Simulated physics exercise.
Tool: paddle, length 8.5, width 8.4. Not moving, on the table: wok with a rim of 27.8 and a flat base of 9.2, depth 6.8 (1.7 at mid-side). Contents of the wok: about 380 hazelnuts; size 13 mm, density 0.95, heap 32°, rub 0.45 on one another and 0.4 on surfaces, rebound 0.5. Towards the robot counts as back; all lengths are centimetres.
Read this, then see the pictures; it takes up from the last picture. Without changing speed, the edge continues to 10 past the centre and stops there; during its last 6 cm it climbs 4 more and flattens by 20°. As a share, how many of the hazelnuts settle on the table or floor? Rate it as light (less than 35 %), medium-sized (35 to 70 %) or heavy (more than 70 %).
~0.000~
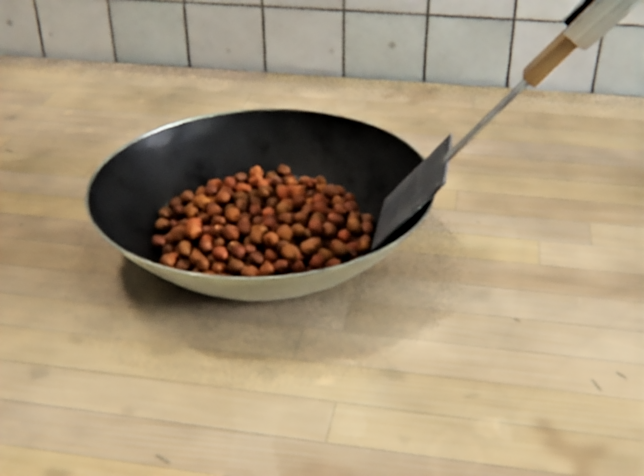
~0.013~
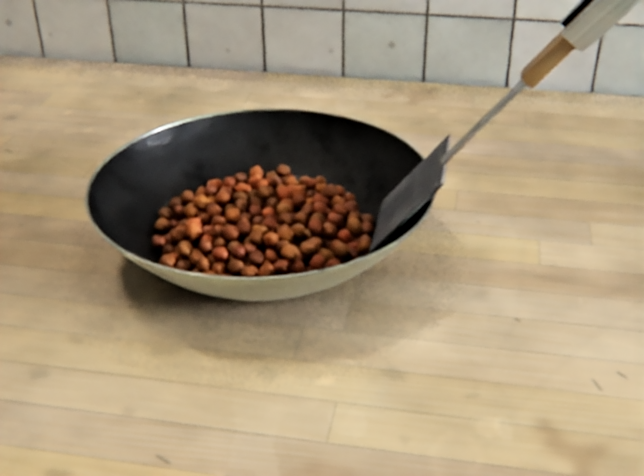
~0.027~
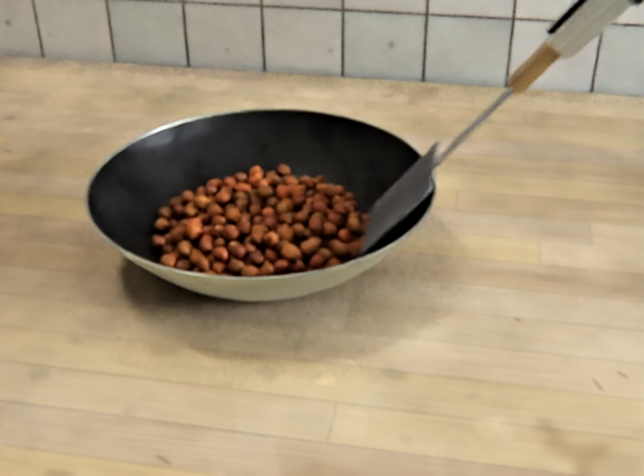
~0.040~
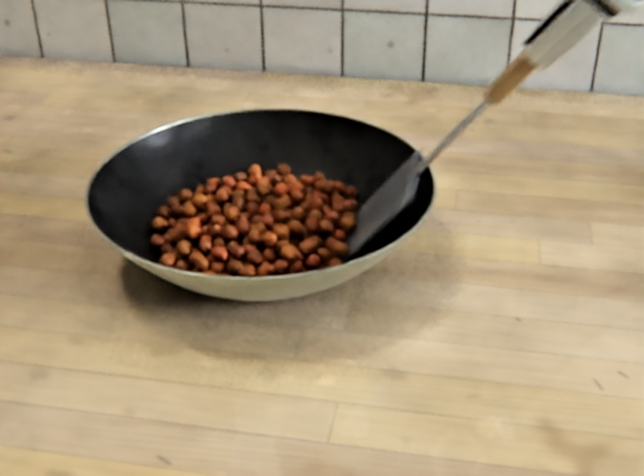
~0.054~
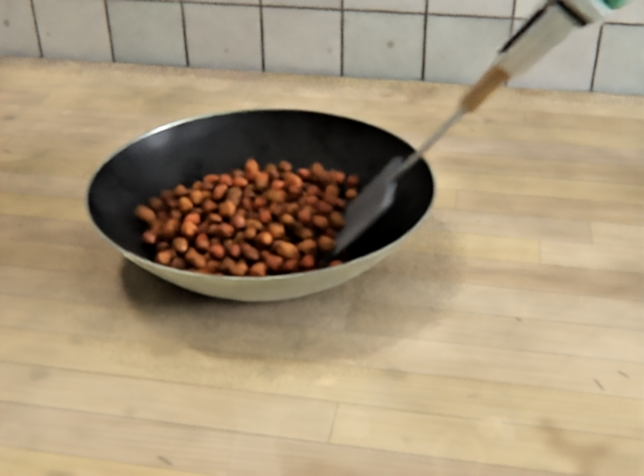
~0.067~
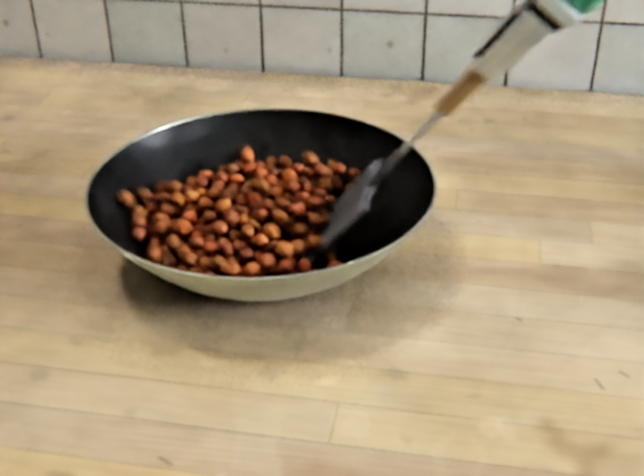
Rated medium-sized.
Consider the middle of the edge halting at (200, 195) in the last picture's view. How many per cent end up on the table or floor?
Estimate: Approx. 20 %.
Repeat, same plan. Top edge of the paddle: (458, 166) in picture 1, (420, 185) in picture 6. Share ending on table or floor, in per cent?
25 %.
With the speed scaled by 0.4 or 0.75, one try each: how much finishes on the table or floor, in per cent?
Some 25 per cent, then some 35 per cent, on the table or floor.
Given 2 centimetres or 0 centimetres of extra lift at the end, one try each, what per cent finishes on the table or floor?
About 45 and 40 per cent.
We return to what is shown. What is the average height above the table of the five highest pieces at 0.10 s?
Somewhere around 7 centimetres high.
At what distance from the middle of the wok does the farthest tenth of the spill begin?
About 85 cm from the centre.
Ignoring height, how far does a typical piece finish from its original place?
Level distance of around 11 cm.
After 0.10 s, sloping 52°, highest piece 8 above the table; 375 in the wok.
After 0.14 s, sloping 47°, highest piece 11 above the table; 373 in the wok, 2 on the blade or in flight.
After 0.35 s, sloping 32°, highest piece 24 above the table; 205 in the wok, 27 on the table or floor, 143 on the blade or in flight.
After 1.40 s, sloping 32°, highest piece 5 above the table; 204 in the wok, 171 on the table or floor.
At rest, 204 in the wok, 171 on the table or floor. That is 46 % on the table or floor.
